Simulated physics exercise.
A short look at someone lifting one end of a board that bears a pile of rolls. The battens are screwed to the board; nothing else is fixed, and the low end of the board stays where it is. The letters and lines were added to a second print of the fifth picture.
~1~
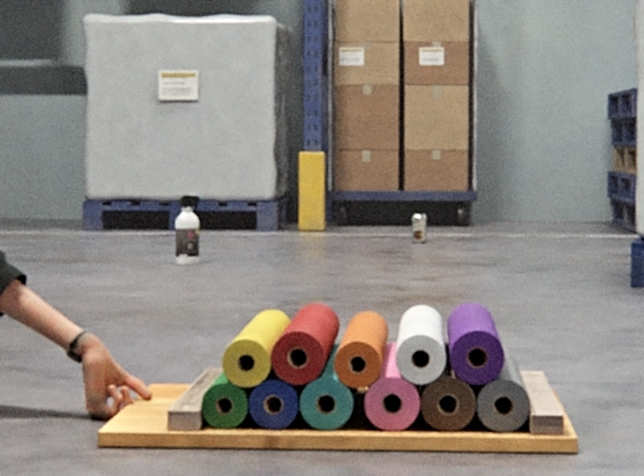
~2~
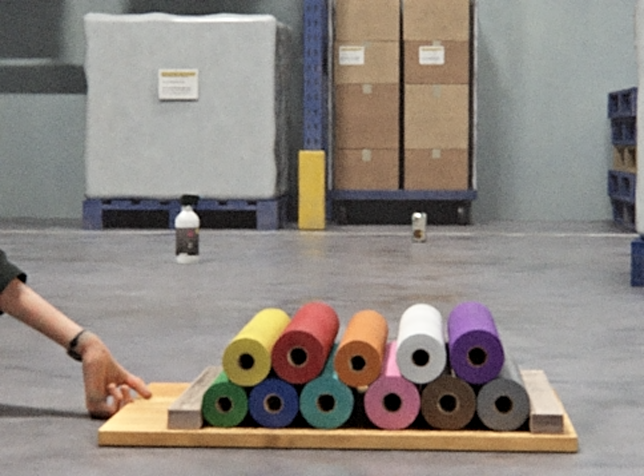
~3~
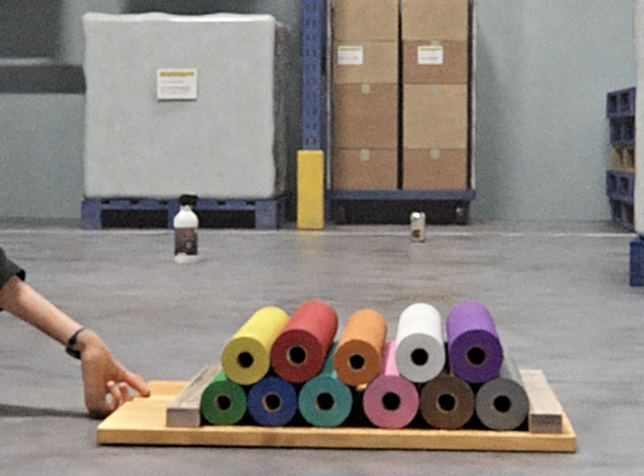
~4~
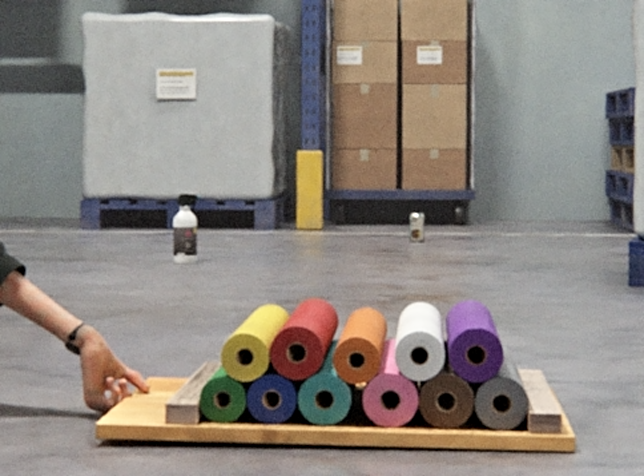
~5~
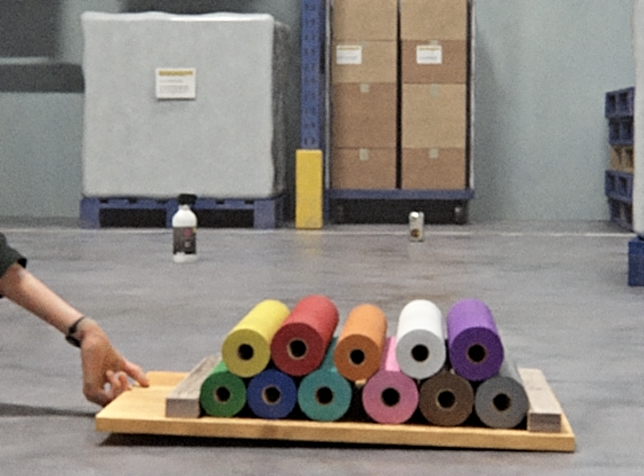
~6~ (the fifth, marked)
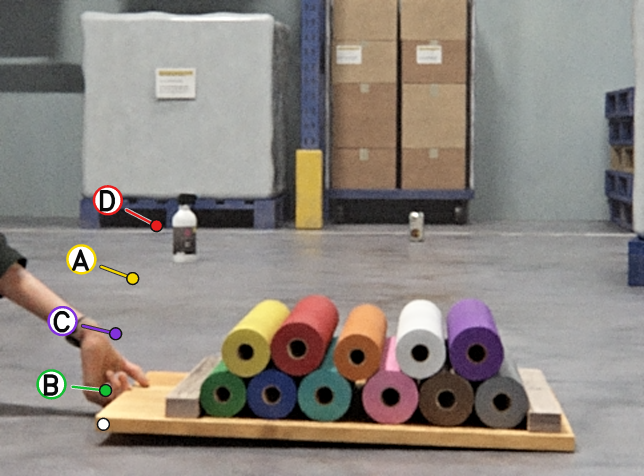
A hand at left slowly raising one end of a wooden board slightly, with coloured rolls stacked between two battens staying in place.
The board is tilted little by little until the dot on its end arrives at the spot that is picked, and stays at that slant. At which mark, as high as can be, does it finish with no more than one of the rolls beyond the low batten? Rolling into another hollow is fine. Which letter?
Stop at D.
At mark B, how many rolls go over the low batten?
With B, none.
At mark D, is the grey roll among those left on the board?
The grey roll: Yes.
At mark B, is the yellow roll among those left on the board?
Yes.
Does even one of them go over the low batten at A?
At A: No.
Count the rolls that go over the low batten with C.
At C the number is none.
On the marked copy, A at (133, 278); B at (106, 391); C at (116, 334); D at (156, 226); the white dot at (104, 424).
Following D. Soon after the start, board at 16°.
Later, board at 27°.
In the end, board at 27°, none over the low batten.
As for the rest, A none over the low batten; B none over the low batten; C none over the low batten.
